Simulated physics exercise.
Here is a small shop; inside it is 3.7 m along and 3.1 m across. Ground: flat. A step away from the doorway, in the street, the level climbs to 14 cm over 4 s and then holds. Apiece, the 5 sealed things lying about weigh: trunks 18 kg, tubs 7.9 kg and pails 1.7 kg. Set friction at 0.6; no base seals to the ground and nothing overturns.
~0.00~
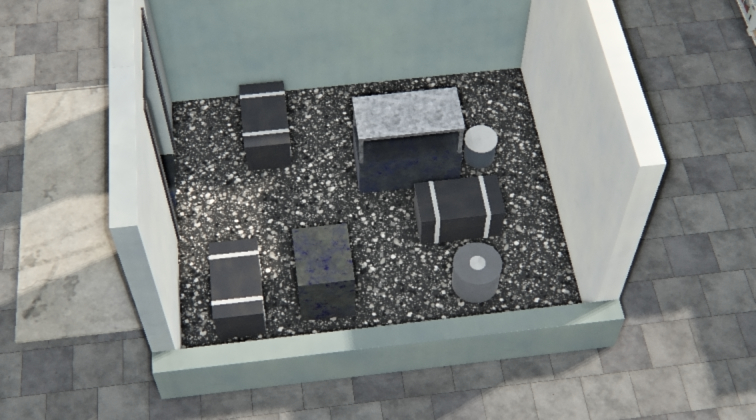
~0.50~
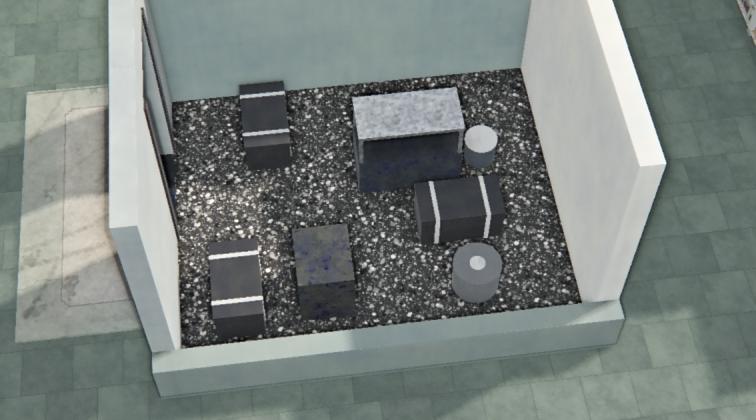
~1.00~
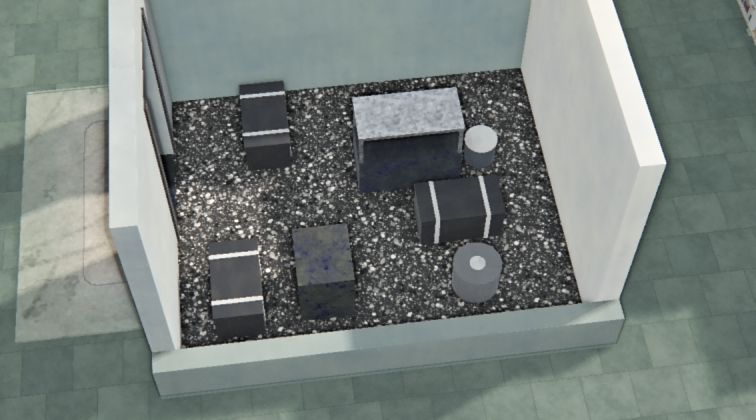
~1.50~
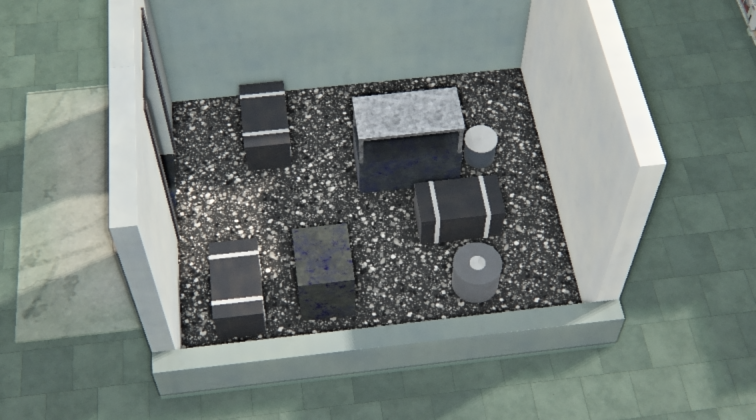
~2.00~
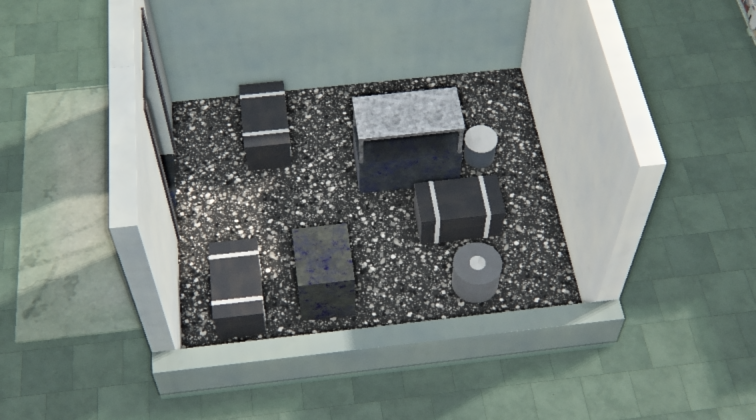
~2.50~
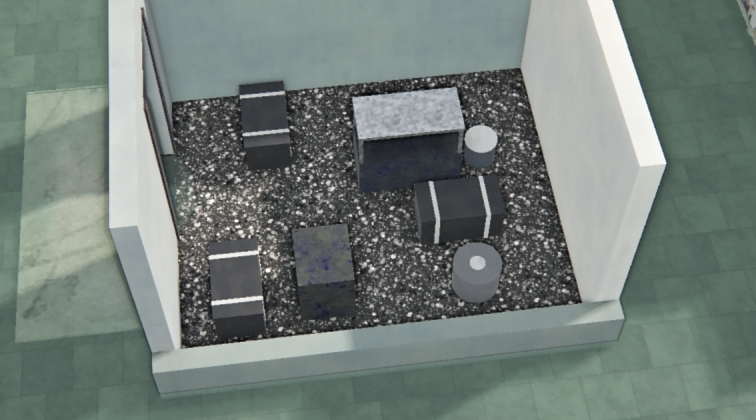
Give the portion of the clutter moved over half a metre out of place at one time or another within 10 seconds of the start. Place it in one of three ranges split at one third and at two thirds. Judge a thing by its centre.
Range: The lowest, under a third.
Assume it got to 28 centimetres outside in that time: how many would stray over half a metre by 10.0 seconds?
It would come to 4 of them.
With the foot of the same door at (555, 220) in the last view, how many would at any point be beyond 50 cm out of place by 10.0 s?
You'd get 3 in that case.
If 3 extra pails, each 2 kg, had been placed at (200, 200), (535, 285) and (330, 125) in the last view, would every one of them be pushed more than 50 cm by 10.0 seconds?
Note: Item 1 above threshold; item 2 below threshold; item 3 above threshold.
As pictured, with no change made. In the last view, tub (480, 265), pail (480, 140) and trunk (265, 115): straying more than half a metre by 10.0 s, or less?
Same order as the question: Smaller, smaller, greater.
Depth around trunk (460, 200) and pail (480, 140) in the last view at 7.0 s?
About 3 and 0 cm.
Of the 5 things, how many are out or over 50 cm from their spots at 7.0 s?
1.
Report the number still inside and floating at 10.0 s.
Count: 0.
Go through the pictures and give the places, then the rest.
A trunk at (264, 114) rests on the ground; a trunk at (460, 198) rests on the ground; 0.0 m2 under water; 0 of 5 have shifted, in the first frame.
A trunk at (264, 114), on the bottom; a trunk at (460, 198), on the bottom; 0.0 m2 under water; 0 of 5 have shifted, in the second frame.
A trunk at (264, 114) rests on the ground; a trunk at (460, 198) rests on the ground; 0.0 m2 under water; 0 of 5 have shifted, in the third frame.
A trunk at (264, 114) rests on the ground; a trunk at (460, 198) rests on the ground; 0.0 m2 under water; 0 of 5 have shifted, in the fourth frame.
A trunk at (264, 114) rests on the ground; a trunk at (460, 198), on the bottom; 0.0 m2 under water; 0 of 5 have shifted, in the fifth frame.
A trunk at (264, 114) rests on the ground; a trunk at (460, 198) rests on the ground; water covers 0.1 m2; 0 of 5 have shifted, in the sixth frame.
After 3.5 s 0 of 5 are over 50 cm from their spots; 0 afloat.
After 4.5 s 0 of 5 are over 50 cm from their spots; 0 afloat.
After 7.0 s 1 of 5 are over 50 cm from their spots; 0 afloat.
After 10.0 s 1 of 5 are over 50 cm from their spots, and 1 have been at some point; 0 afloat.
